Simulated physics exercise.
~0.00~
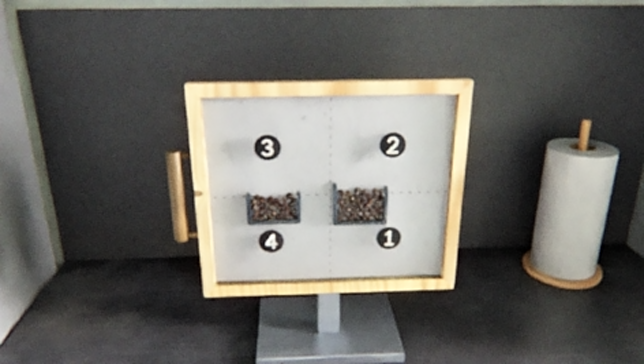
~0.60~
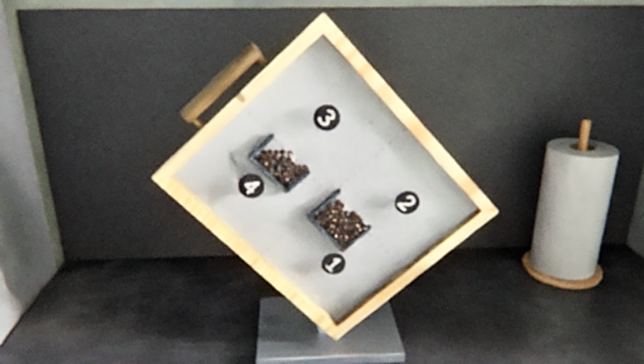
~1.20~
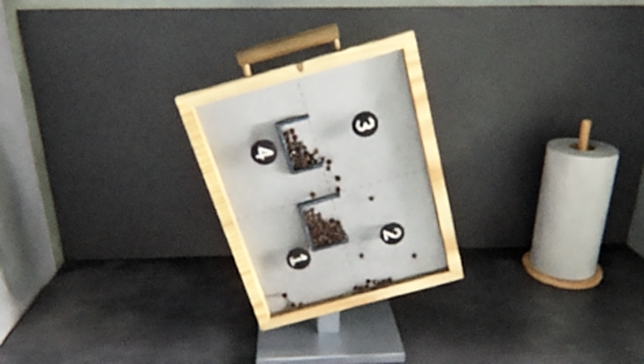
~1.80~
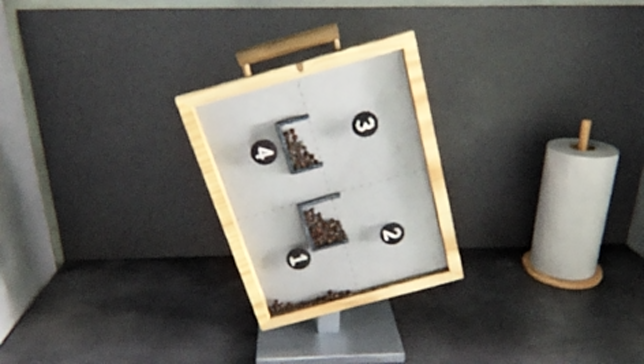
The clip opens on a wood-framed, clear-fronted box standing level on a grey stand beside a paper roll, with dark beads filling two small open-topped cups inside. The box swings clockwise, carrying its side handle upward, and the beads slant within the tipping cups. As it nears a quarter turn, beads spill from both cups and drop toward the lower edge. The box stops short of a full quarter turn, with its handle on top. The fallen beads settle along the bottom toward the left corner, mostly in quarter one, while both cups still hold some.
